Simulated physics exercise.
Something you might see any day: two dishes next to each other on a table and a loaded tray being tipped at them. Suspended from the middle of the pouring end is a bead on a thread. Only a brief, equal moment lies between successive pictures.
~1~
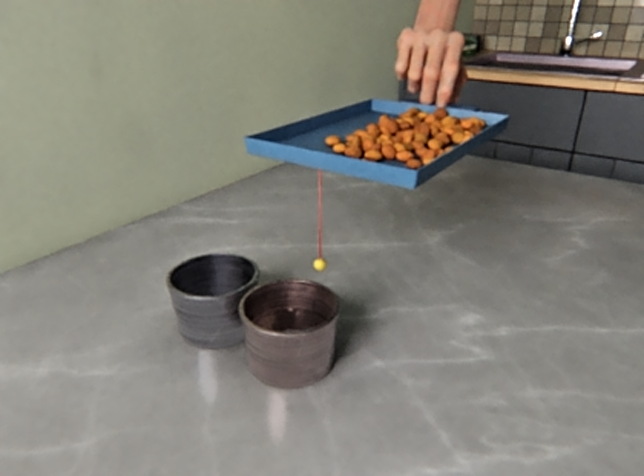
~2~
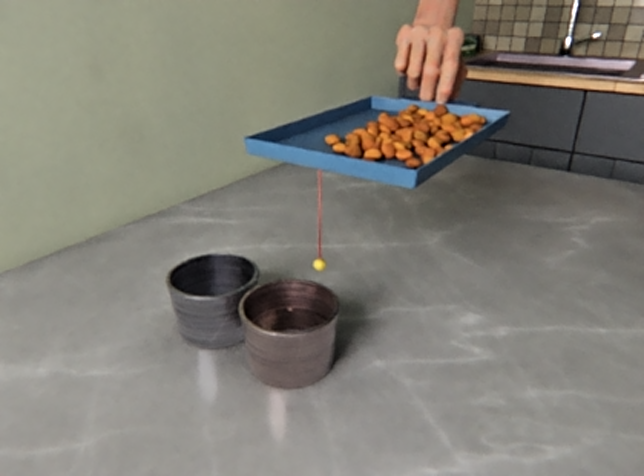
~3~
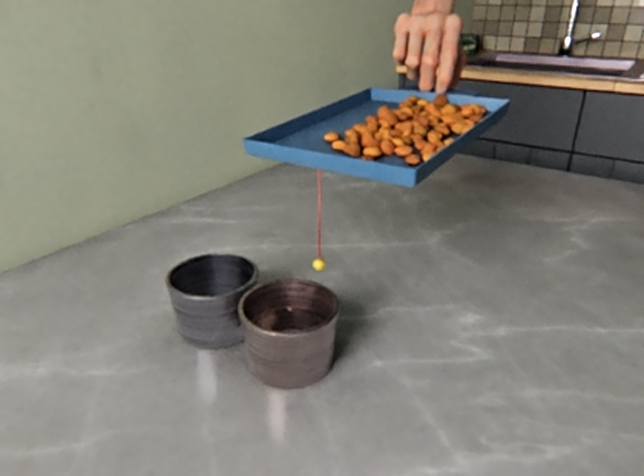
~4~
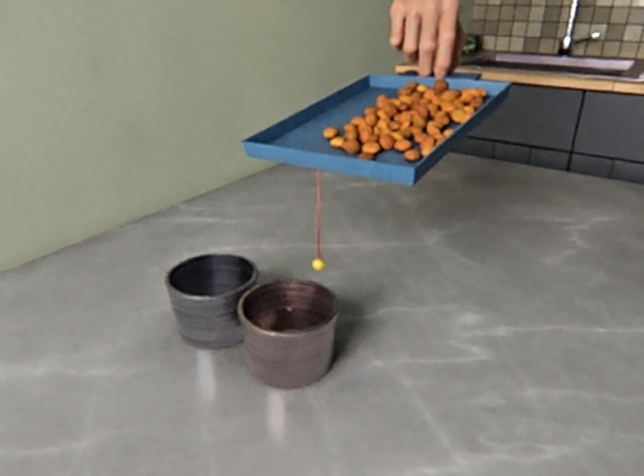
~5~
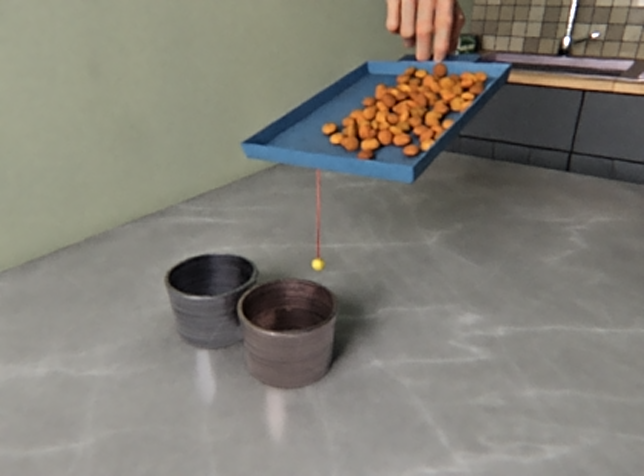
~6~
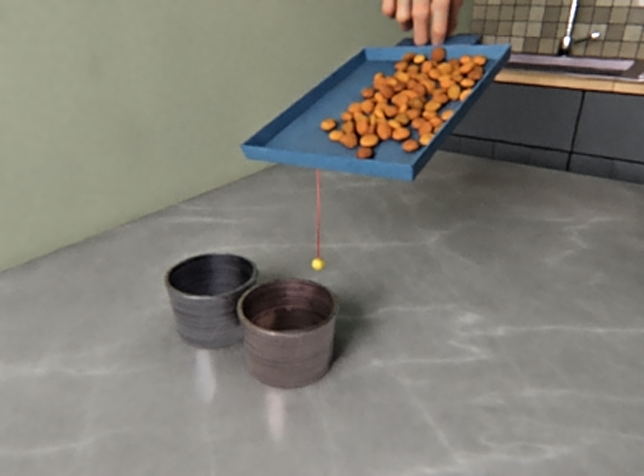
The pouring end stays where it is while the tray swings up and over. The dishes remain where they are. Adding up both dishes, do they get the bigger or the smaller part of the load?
The bulk is caught.
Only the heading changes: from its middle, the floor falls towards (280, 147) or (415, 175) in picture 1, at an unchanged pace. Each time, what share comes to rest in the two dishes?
Roughly 20 per cent, and 0 per cent.
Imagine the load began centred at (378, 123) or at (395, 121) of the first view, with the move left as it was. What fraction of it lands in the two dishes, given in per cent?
The first start yields 80 per cent, the second 80 per cent.
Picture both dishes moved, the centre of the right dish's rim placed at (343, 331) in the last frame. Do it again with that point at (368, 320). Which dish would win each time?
One: Left. Two: The left-hand dish.
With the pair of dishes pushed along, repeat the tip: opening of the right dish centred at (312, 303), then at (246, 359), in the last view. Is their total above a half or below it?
Try 1: A majority of it. Try 2: A minority of it.
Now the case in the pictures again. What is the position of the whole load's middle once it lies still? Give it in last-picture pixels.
Once nothing moves, the middle sits near (245, 326).
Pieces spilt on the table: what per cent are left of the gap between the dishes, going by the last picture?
About 20 percent of the spill.
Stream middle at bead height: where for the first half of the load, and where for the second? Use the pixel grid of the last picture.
At (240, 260) for the first part, then at (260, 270) for the others.
Soon, tray tipped steeply; nearly all on the tray; a small part in the air.
A while on, tray tipped past a quarter turn; about a third on the tray; about a quarter in the right dish; about a third in the left dish; a stray few outside both; a small part in the air.
Towards the end, tray tipped past a quarter turn; about a third in the right dish; about half in the left dish; a small part outside both.
Finally, tray tipped past a quarter turn; about a third in the right dish; about half in the left dish; a small part outside both.
